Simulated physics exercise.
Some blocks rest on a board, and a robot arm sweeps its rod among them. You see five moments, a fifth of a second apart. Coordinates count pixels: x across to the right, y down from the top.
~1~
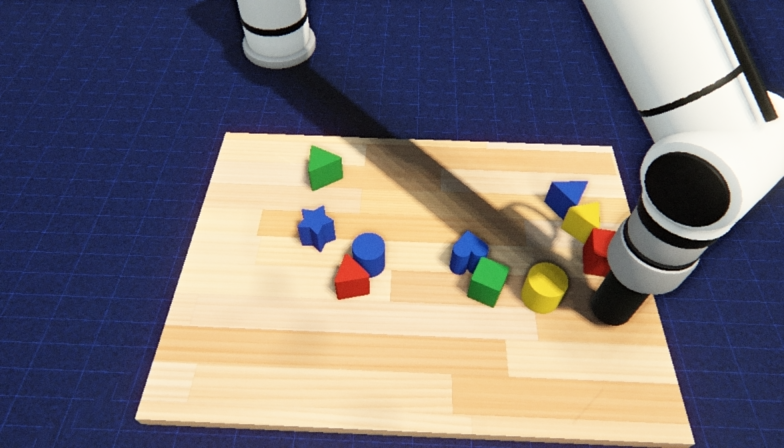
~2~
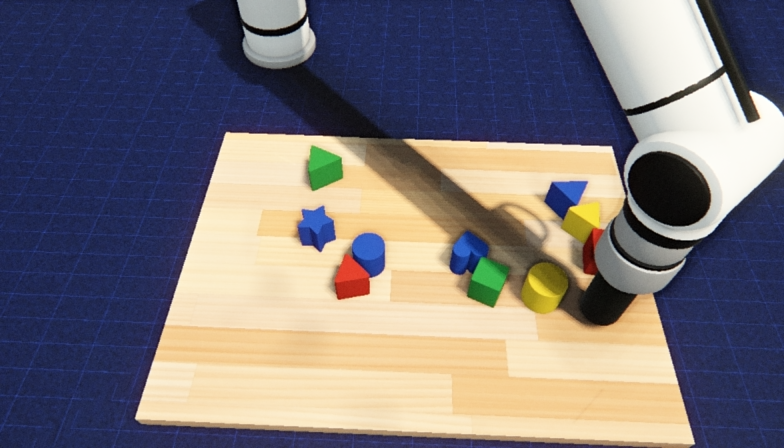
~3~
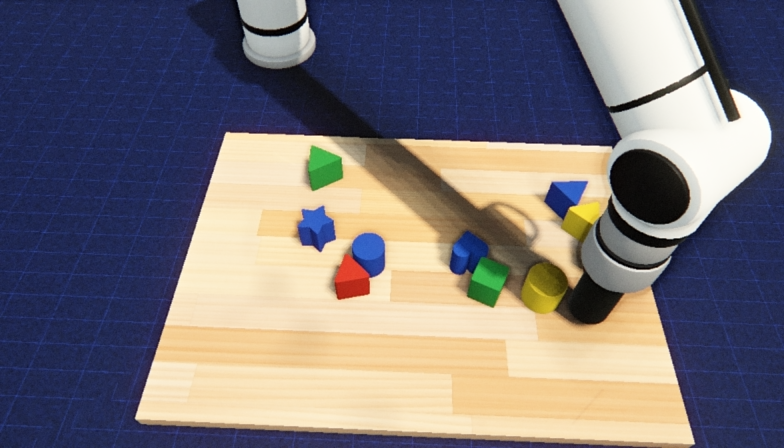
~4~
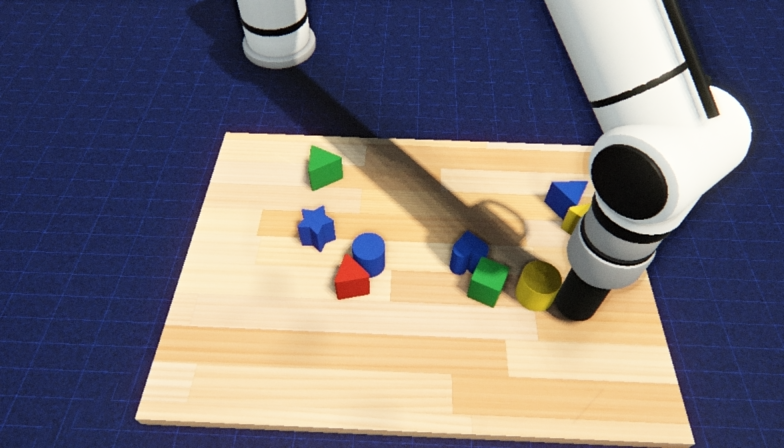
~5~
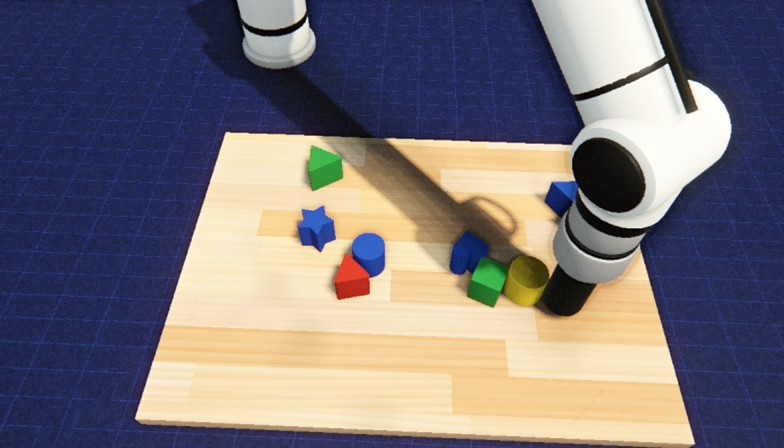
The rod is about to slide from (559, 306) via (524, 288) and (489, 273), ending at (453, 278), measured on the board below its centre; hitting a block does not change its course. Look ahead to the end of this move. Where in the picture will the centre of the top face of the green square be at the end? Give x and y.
The middle of its top is at (437, 284).
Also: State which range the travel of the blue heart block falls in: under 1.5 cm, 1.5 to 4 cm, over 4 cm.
Long, over 4 cm.
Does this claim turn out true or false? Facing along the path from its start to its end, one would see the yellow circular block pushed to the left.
This is false.
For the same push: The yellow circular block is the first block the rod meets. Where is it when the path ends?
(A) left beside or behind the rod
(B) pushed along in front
I'll go with A - left beside or behind the rod.
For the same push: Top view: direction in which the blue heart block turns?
Counter-clockwise, from overhead.
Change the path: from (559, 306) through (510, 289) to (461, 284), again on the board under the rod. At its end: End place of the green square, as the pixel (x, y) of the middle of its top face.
Around (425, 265).
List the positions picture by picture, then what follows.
Rod tip (610, 309); block tops, blue heart block (470, 245); green square (491, 273); yellow circular block (548, 279); red square partly hidden, in the first picture.
Rod (599, 309); blocks unchanged, in the second picture.
Rod (587, 308); blocks unchanged, in the third picture.
Rod (575, 305); yellow circular block (542, 277), in the fourth picture.
Rod (562, 300); blue heart block (470, 245); green square (491, 273); yellow circular block (530, 272); red square hidden, in the fifth picture.
On the path given first. One third of the way, rod (525, 280); blue heart block (458, 240), turned 10° anticlockwise; green square (472, 270), turned 60° anticlockwise; yellow circular block (495, 250).
Two thirds of the way, rod (489, 266); blue heart block (437, 229), turned 90° anticlockwise; green square (466, 272), turned 65° anticlockwise; yellow circular block (467, 229).
At the end, rod (454, 271); blue heart block (431, 228), turned 95° anticlockwise; green square (437, 284), turned 90° anticlockwise; yellow circular block (461, 226); red square in place.
